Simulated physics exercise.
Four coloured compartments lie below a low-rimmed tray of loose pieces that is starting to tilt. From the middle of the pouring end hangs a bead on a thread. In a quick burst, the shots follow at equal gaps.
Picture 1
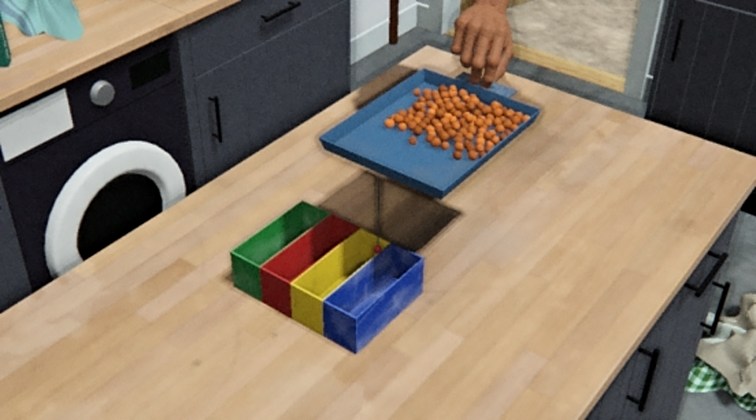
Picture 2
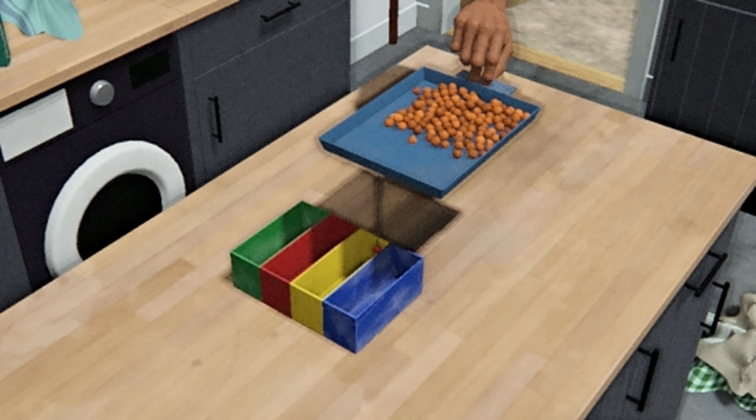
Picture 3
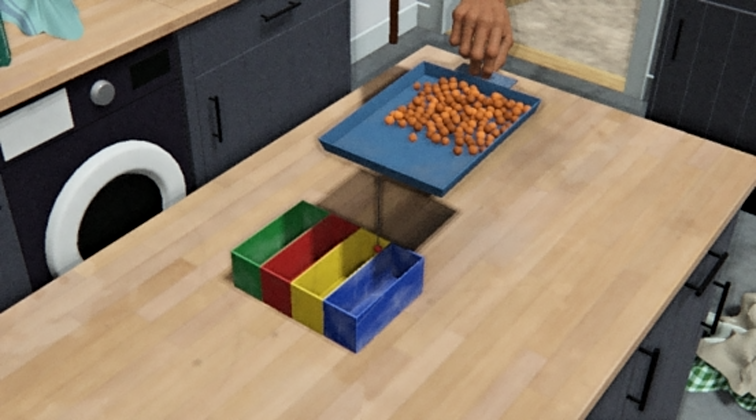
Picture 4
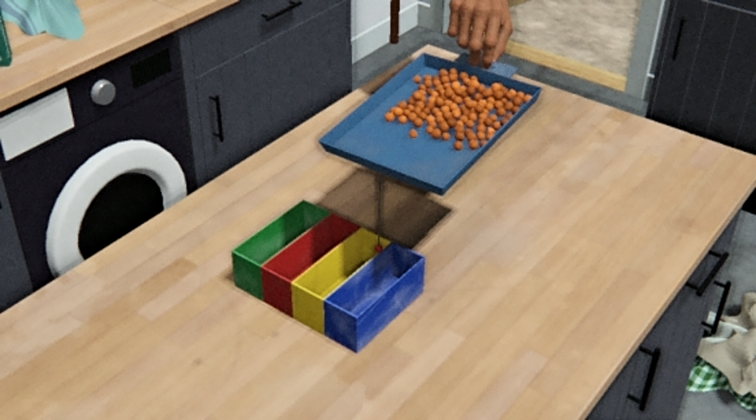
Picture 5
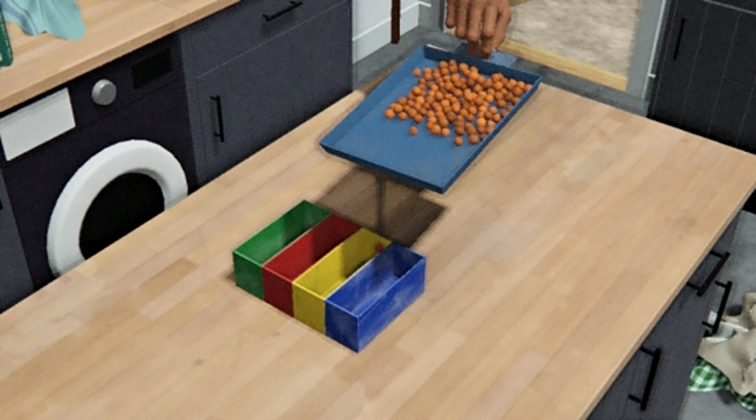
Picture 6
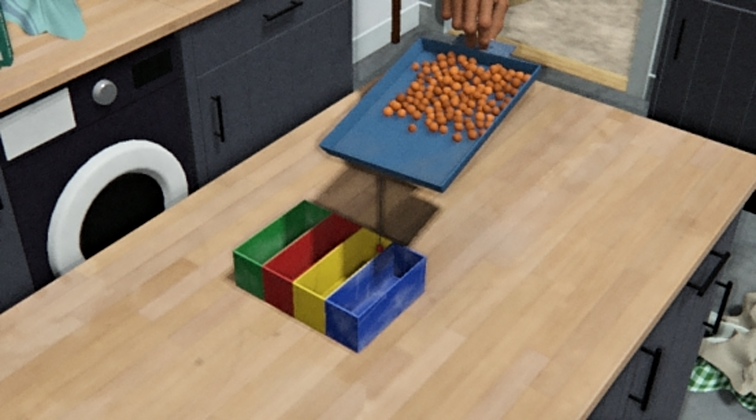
A hand gradually tilts a blue tray of orange-brown pieces above four coloured compartments.
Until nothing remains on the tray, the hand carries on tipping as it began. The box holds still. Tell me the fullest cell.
It is the red one.
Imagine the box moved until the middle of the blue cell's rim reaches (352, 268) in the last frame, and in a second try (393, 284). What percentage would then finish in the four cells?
First try: Around 90 percent; second try: Around 100 percent.
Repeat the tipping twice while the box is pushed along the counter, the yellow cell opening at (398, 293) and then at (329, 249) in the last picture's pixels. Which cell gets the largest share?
Result 1: That green cell. Result 2: The yellow cell.
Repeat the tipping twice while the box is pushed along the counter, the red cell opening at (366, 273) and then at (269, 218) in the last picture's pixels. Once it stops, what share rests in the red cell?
Around 20 and then 0 per cent.
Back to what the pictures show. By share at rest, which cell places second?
In second place: The yellow cell.
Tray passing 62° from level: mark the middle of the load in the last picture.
In the last view, the load is centred close to (362, 145).
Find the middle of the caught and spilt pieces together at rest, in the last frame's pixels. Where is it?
Resting centre, last picture - approx. (317, 284).
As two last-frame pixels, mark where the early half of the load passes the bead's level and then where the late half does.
It passes near (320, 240) first and then near (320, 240).
Soon, tray tipped steeply; most on the tray; a stray few in the red cell; a stray few in the yellow cell; a stray few in the blue cell; a small part falling or outside the box.
A while on, tray tipped past a quarter turn; about a third on the tray; about a quarter in the red cell; a small part in the yellow cell; a stray few in the blue cell; a stray few in the green cell; about a quarter falling or outside the box.
Towards the end, tray tipped past a quarter turn; about half in the red cell; about a quarter in the yellow cell; a small part in the blue cell; a stray few in the green cell; a stray few falling or outside the box.
Finally, tray tipped past a quarter turn; about half in the red cell; about a quarter in the yellow cell; a small part in the blue cell; a stray few in the green cell; a stray few outside the box.
